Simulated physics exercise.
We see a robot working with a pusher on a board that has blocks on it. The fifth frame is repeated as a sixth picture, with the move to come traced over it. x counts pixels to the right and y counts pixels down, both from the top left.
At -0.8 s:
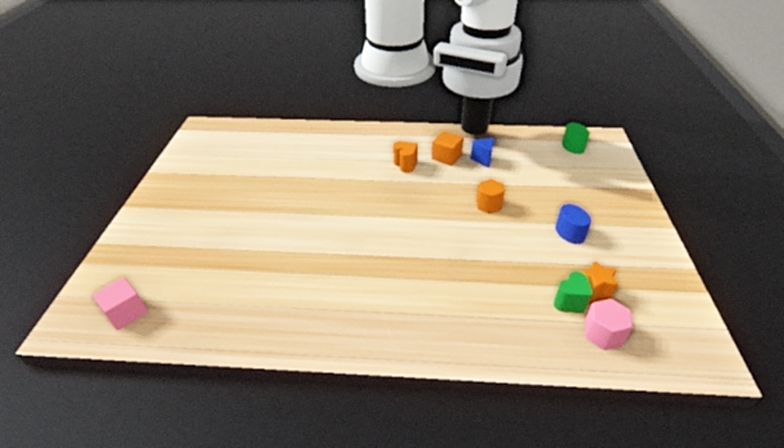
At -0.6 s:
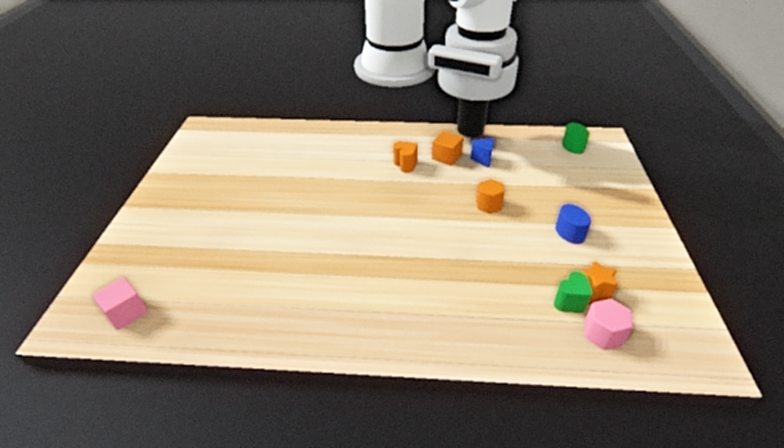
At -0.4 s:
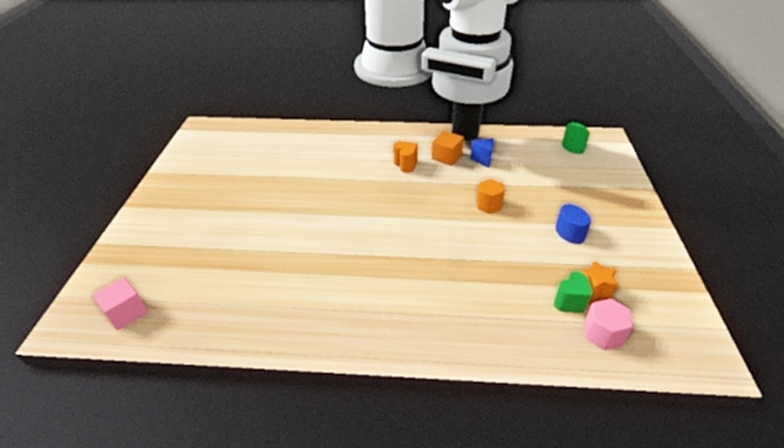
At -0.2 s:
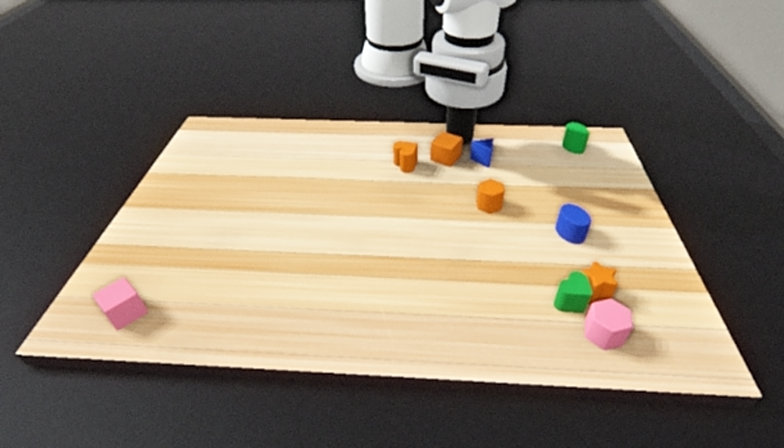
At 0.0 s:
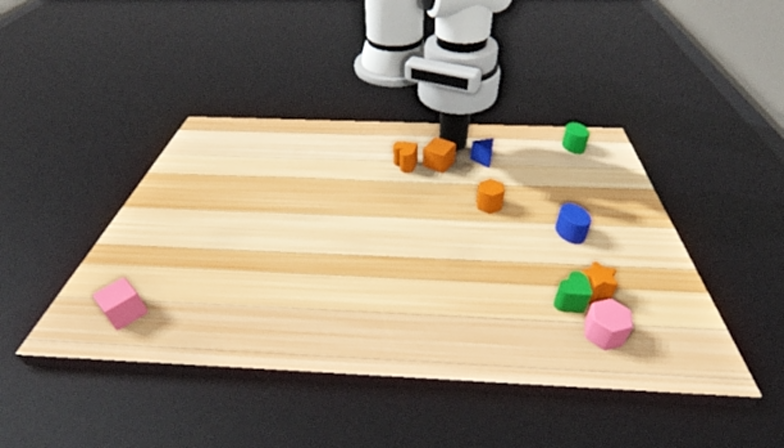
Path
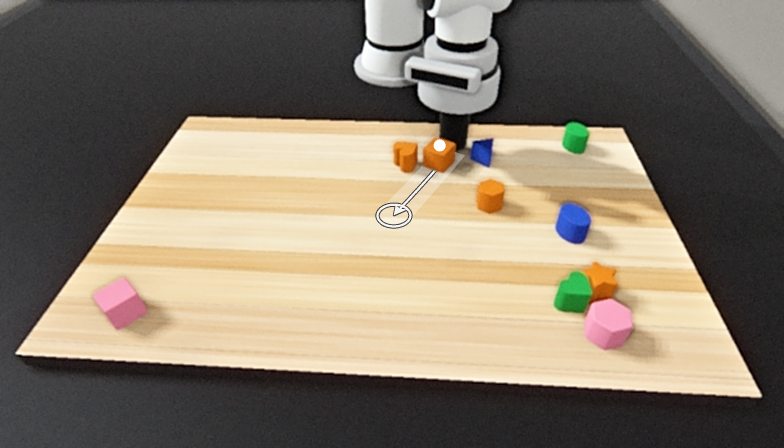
Robot arm with a dark pusher moving left along a wooden board's far edge, then nudging an orange cube slightly left.
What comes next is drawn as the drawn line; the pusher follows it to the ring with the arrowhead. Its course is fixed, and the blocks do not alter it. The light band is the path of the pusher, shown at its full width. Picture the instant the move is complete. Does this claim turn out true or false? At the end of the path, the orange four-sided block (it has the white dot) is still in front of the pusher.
The statement is true.
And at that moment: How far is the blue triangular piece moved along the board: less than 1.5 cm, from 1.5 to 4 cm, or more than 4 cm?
The answer here is less than 1.5 cm.
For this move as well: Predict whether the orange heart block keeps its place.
Stays put.
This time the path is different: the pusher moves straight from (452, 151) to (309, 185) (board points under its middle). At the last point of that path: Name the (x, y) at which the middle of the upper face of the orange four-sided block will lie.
That would be at about pixel (424, 158).
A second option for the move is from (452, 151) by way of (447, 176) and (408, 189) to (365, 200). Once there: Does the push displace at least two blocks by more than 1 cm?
Final answer: No.
The line goes in a line from (452, 151) to (394, 215); the dot is on the orange four-sided block.
On the path given first. One third of the way, pusher (435, 163); orange four-sided block (418, 165), turned 15° clockwise.
Two thirds of the way, pusher (415, 184); orange four-sided block (394, 187), turned 25° clockwise.
At the end, pusher (394, 207); orange heart block unmoved; orange four-sided block (366, 207), turned 30° clockwise; blue triangular piece unmoved.
